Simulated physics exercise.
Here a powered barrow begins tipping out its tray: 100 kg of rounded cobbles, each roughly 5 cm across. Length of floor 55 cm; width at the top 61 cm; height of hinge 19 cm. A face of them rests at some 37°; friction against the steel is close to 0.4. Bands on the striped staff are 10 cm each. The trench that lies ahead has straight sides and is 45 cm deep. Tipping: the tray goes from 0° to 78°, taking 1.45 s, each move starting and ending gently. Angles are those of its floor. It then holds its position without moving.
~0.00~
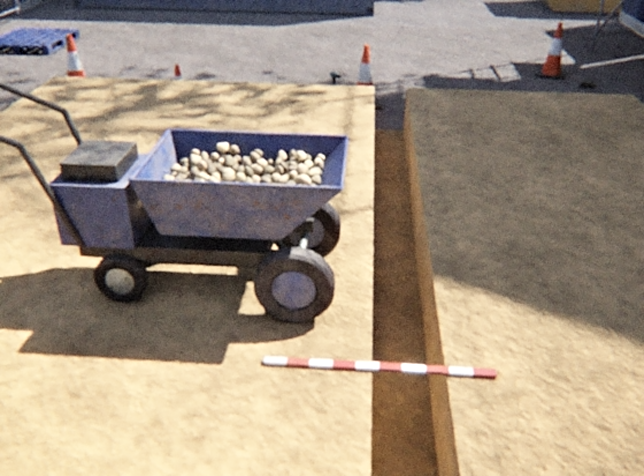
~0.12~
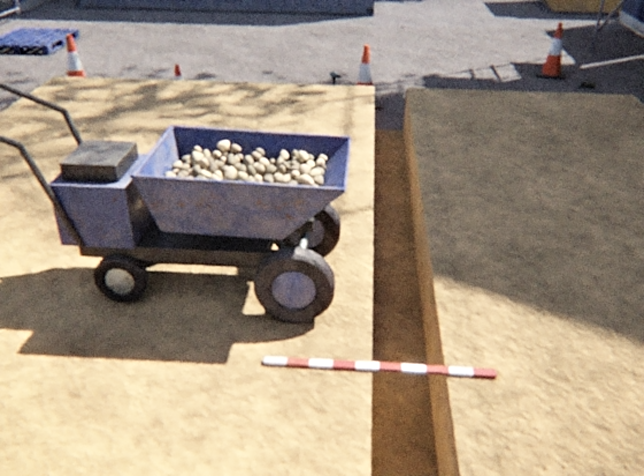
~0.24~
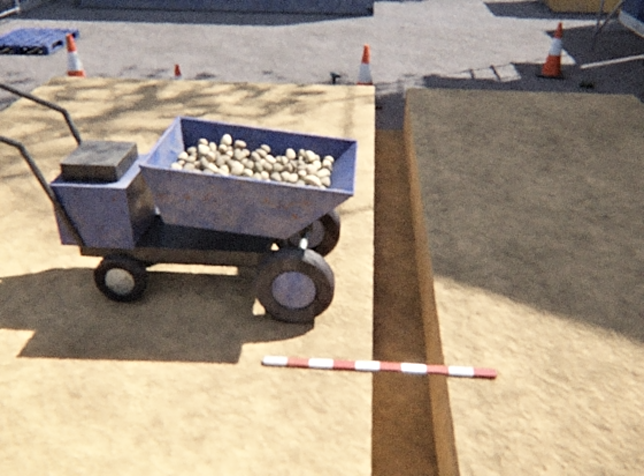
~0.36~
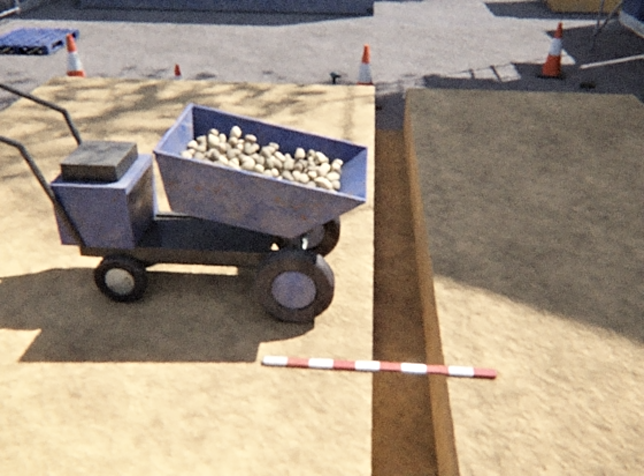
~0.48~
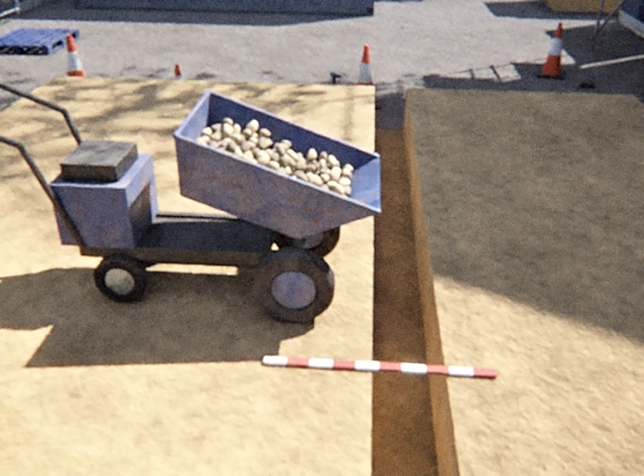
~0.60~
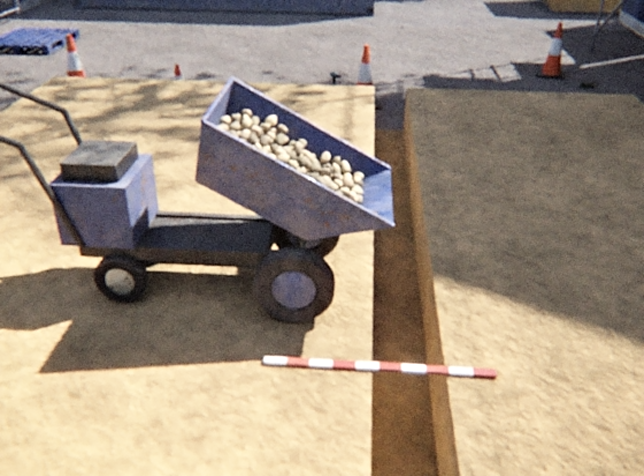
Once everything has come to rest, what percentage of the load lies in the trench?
46 %.
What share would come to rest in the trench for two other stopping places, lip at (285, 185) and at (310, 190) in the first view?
Roughly 100 in a hundred, then 90 in a hundred.
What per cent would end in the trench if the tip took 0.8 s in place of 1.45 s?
It'd be some 40 per cent.
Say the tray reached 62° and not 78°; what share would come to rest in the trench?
Then about 50 per cent.
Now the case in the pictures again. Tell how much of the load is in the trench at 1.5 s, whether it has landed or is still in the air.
25 per cent or so by then.
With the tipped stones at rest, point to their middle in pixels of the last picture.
In the last view, about (447, 291).
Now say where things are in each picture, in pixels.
In the first picture, lip at (342, 189), floor tilted 0°, highest stones at (265, 161).
In the second picture, lip at (345, 191), floor tilted 2°, highest stones at (267, 160); the stones move at 0.2 m/s on average.
In the third picture, lip at (354, 195), floor tilted 6°, highest stones at (220, 150); the stones move at 0.4 m/s on average.
In the fourth picture, lip at (366, 202), floor tilted 12°, highest stones at (216, 142); the stones move at 0.5 m/s on average.
In the fifth picture, lip at (380, 213), floor tilted 20°, highest stones at (226, 132); the stones move at 0.6 m/s on average.
In the sixth picture, the tray is at 29°, its lip at (393, 226); the top of the load is at (236, 124); the stones move at 0.7 m/s on average.
After 1.1 s the floor is at 66°; 99 % in the tray, 1 % in the trench; the foremost stones are at (420, 261).
After 1.5 s the floor is at 78°; 35 % in the tray, 23 % in the trench, 42 % past the trench; the foremost stones are at (528, 280).
After 1.9 s the floor is at 78°; 4 % in the tray, 41 % in the trench, 55 % past the trench; the foremost stones are at (590, 280).
After 3.8 s the floor is at 78°; 0 % in the tray, 46 % in the trench, 54 % past the trench; the foremost stones are at (613, 278).
